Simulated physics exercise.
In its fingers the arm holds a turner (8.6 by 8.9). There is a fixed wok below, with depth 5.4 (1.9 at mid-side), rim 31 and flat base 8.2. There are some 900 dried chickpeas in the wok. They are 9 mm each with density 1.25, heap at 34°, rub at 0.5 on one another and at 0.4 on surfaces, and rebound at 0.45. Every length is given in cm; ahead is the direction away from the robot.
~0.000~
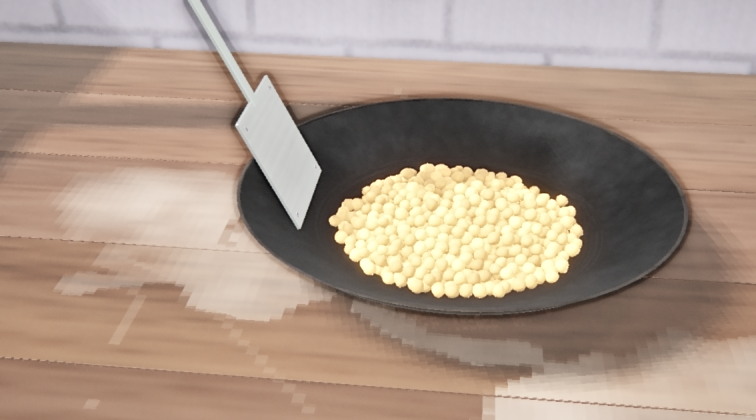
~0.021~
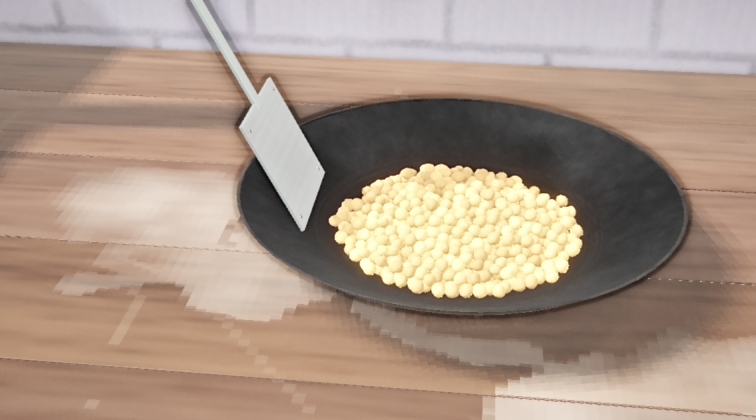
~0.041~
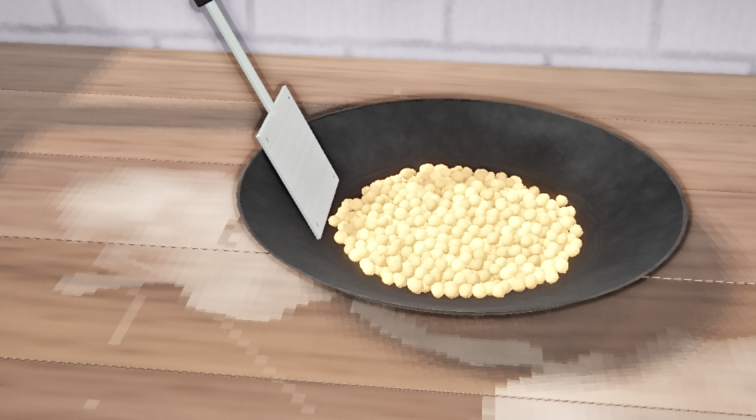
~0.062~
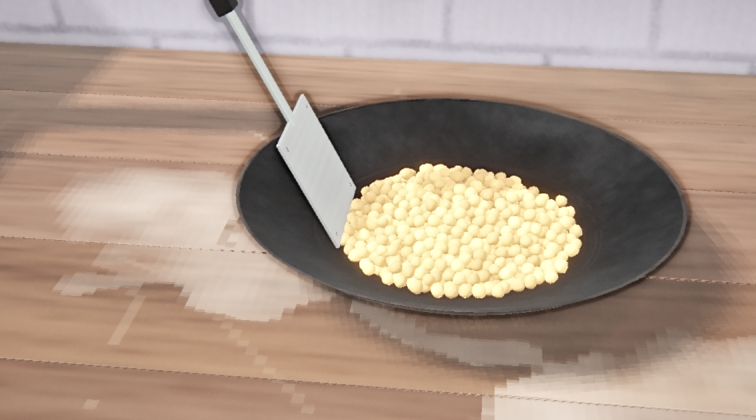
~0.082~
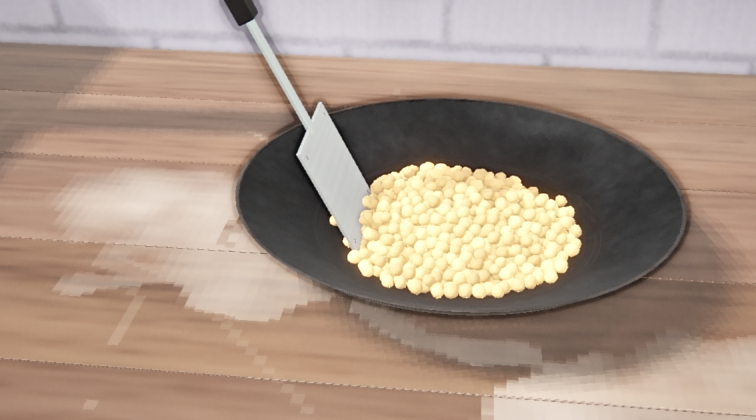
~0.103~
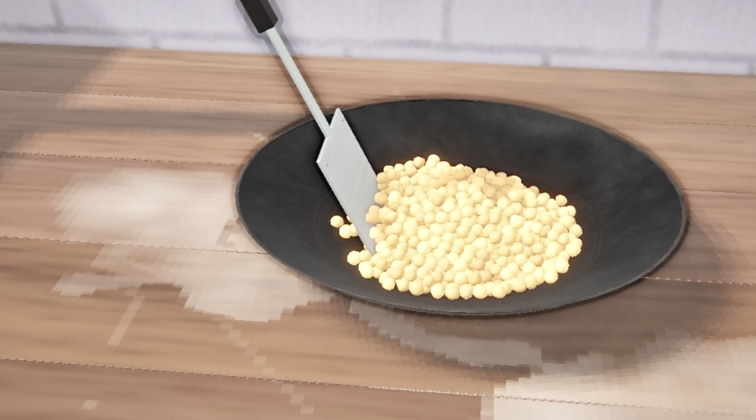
The video shows a black wok of pale yellow chickpeas on a wooden surface, as a metal turner moves right and slightly downward from the wok's left side into the pile, pushing its left edge inward while a few chickpeas stay behind.
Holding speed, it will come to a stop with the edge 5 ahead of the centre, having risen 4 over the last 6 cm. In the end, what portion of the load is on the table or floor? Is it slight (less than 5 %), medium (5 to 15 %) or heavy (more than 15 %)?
Slight.
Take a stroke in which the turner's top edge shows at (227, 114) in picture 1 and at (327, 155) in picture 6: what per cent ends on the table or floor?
10 %.
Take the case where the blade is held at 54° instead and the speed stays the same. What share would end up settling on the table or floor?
That would leave close to 0 per cent on the table or floor.
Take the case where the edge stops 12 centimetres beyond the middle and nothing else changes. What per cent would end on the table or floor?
Roughly 30 %.
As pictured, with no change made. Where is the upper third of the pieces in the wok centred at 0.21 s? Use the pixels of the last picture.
I'd say close to (522, 203).
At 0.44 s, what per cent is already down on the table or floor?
Some 0 per cent of the load.
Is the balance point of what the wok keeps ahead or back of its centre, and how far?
The balance point is about 5.5 cm ahead.
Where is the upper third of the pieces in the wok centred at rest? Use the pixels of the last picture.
At about (591, 205).
By 0.16 s, sloping 63°, highest piece 5 above the table; 900 in the wok.
By 0.21 s, sloping 63°, highest piece 6 above the table; 900 in the wok.
By 0.44 s, sloping 63°, highest piece 7 above the table; 899 in the wok, 1 on the blade or in flight.
By 1.49 s, sloping 63°, highest piece 6 above the table; 897 in the wok, 3 on the table or floor.
Final count, 897 in the wok, 3 on the table or floor. That is 0 % on the table or floor.
